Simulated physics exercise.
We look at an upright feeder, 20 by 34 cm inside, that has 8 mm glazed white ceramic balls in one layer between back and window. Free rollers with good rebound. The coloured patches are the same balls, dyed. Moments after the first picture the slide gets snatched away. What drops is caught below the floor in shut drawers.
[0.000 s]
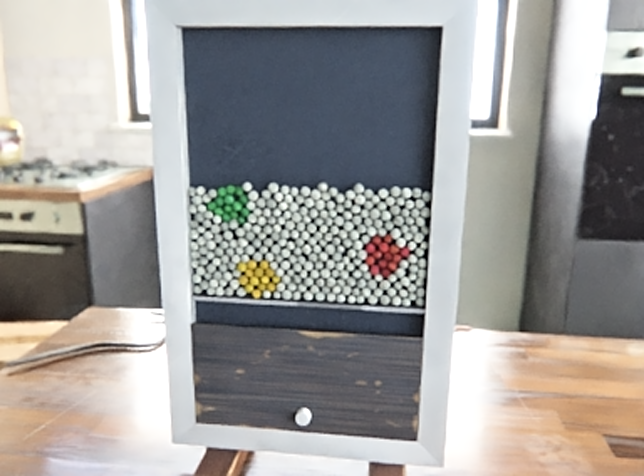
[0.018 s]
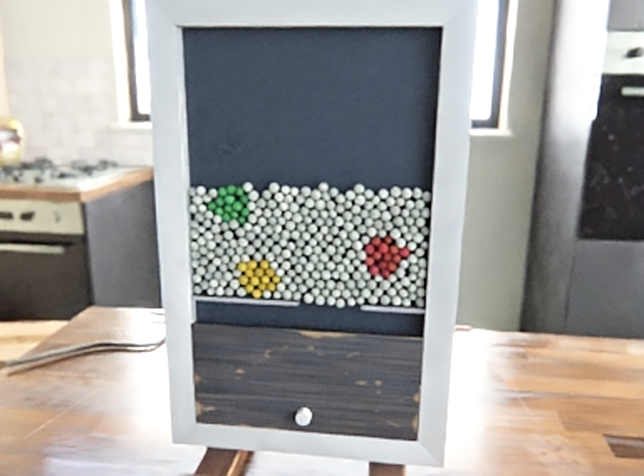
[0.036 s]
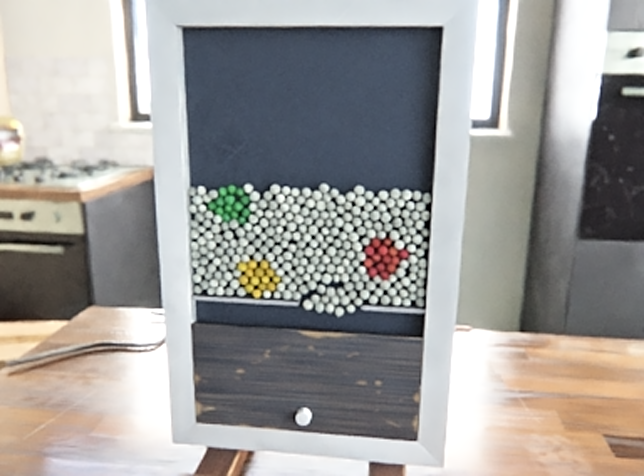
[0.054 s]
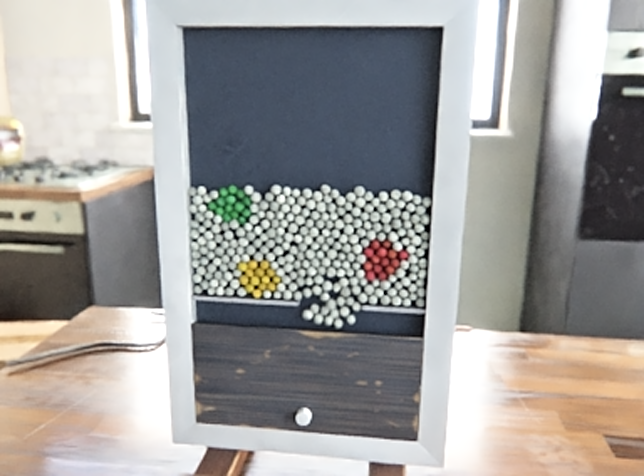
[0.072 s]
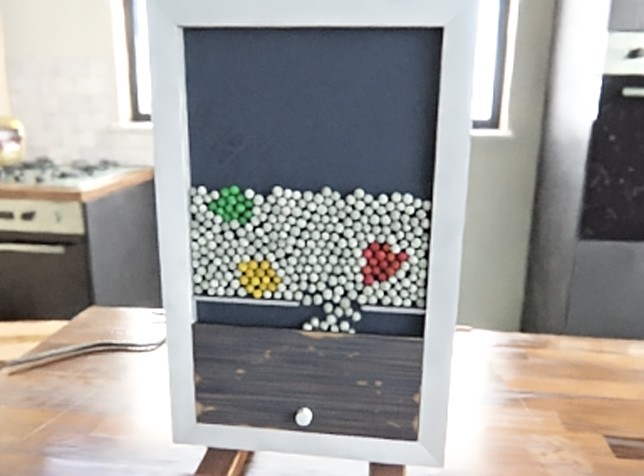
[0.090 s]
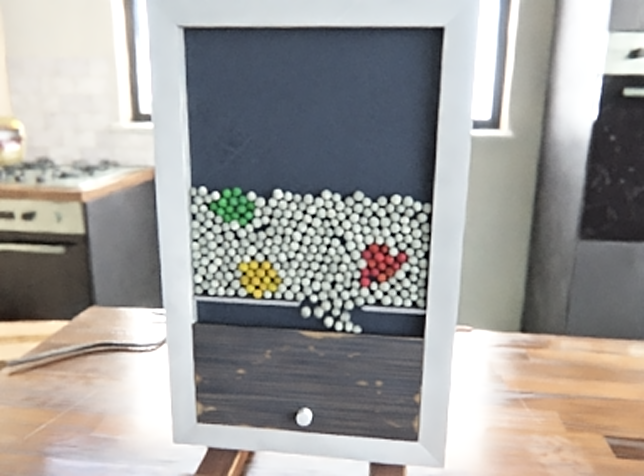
White balls drop a few at a time through a gap opened beneath the packed layer.
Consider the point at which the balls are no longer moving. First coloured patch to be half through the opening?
The red one.
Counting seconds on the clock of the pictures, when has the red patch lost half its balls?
Close to 0.4 seconds.
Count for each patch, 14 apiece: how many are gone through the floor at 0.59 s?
From yellow, 0; from red, 12; from green, 4.
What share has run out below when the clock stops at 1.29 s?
Close to 85 percent at that moment.
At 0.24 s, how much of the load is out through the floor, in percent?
Around 25 percent.
After 0.24 s, 25 % are out; out of 14, yellow 0, red 2, green 0.
After 0.59 s, 65 % are out; out of 14, yellow 1, red 11, green 3.
After 1.29 s, 85 % are out; out of 14, yellow 14, red 14, green 14.
Settled by 3.1 s, 90 % are out; out of 14, yellow 14, red 14, green 14; half out at yellow 0.78 s, red 0.37 s, green 0.64 s.
